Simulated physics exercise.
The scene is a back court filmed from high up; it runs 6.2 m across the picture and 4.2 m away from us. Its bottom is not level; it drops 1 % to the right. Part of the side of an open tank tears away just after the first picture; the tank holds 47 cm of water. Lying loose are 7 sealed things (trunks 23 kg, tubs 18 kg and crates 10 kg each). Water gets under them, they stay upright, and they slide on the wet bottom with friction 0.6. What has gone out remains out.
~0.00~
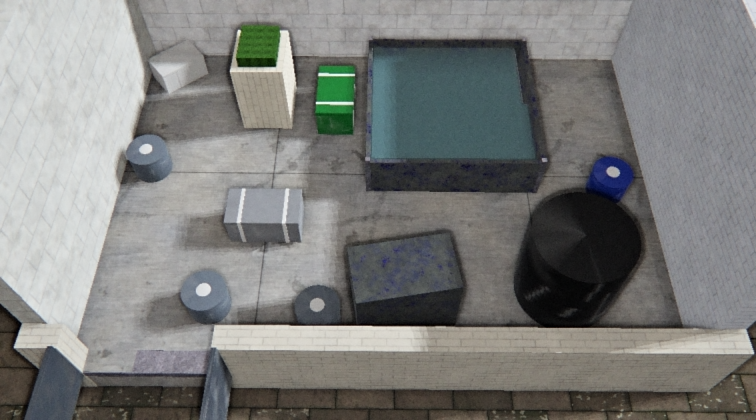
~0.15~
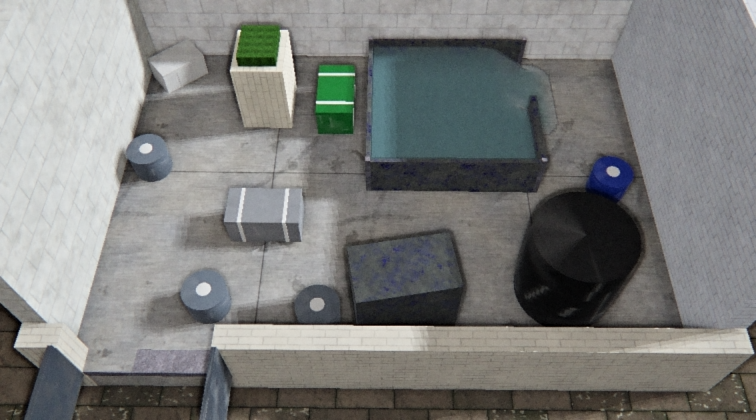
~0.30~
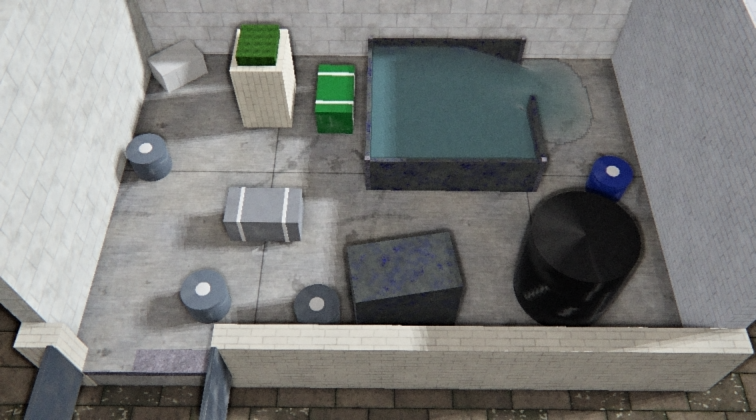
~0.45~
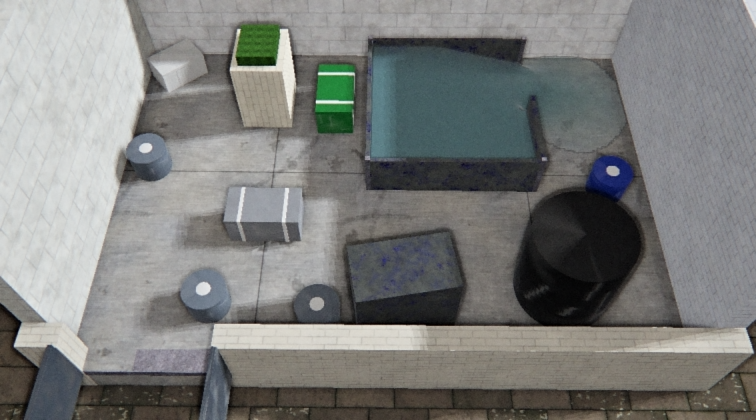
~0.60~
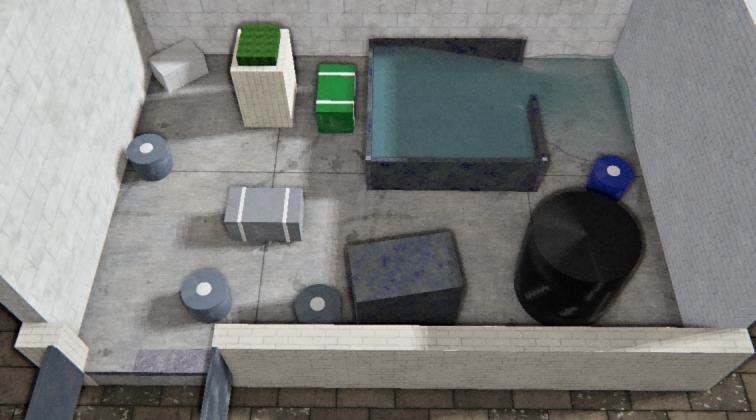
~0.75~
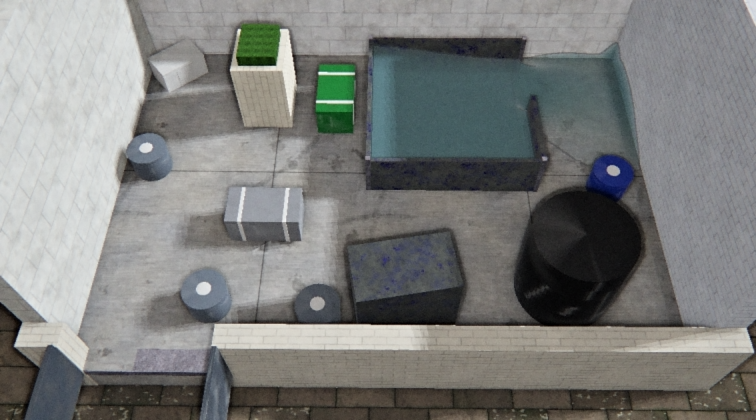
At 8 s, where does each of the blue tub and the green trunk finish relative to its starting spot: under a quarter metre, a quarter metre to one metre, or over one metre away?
Blue tub: Over one metre; green trunk: Under a quarter metre.
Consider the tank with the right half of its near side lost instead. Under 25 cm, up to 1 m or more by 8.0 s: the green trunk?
I'd expect the green trunk to have remained in place.
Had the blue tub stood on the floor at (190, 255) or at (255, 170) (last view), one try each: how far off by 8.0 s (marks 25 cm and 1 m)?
One try each gives this: It remains roughly in place, then it remains roughly in place.
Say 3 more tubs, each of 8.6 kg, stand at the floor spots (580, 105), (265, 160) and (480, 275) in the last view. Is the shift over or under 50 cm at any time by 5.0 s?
In turn: More, under, under.
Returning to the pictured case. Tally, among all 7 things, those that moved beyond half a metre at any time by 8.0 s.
I count 2 of them.
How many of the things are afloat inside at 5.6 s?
The number is 0.
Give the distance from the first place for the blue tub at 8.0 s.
Distance: Near 300 cm.
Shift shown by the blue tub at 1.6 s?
I'd guess some 0 cm by then.
After 1.6 s the blue tub is near (612, 172), 0.0 m from its start, aground; the green trunk is near (335, 88), 0.0 m from its start, aground; 0 of 7 are out; 0 afloat.
After 3.6 s the blue tub is near (586, 216), 0.8 m from its start, aground; the green trunk is near (335, 88), 0.0 m from its start, aground; 0 of 7 are out; 0 afloat.
After 5.6 s the blue tub is near (528, 208), 1.1 m from its start, aground; the green trunk is near (335, 88), 0.0 m from its start, aground; 0 of 7 are out; 0 afloat.
After 8.0 s the blue tub is near (364, 196), 2.8 m from its start, aground; the green trunk is near (335, 88), 0.0 m from its start, aground; 0 of 7 are out; 1 afloat.
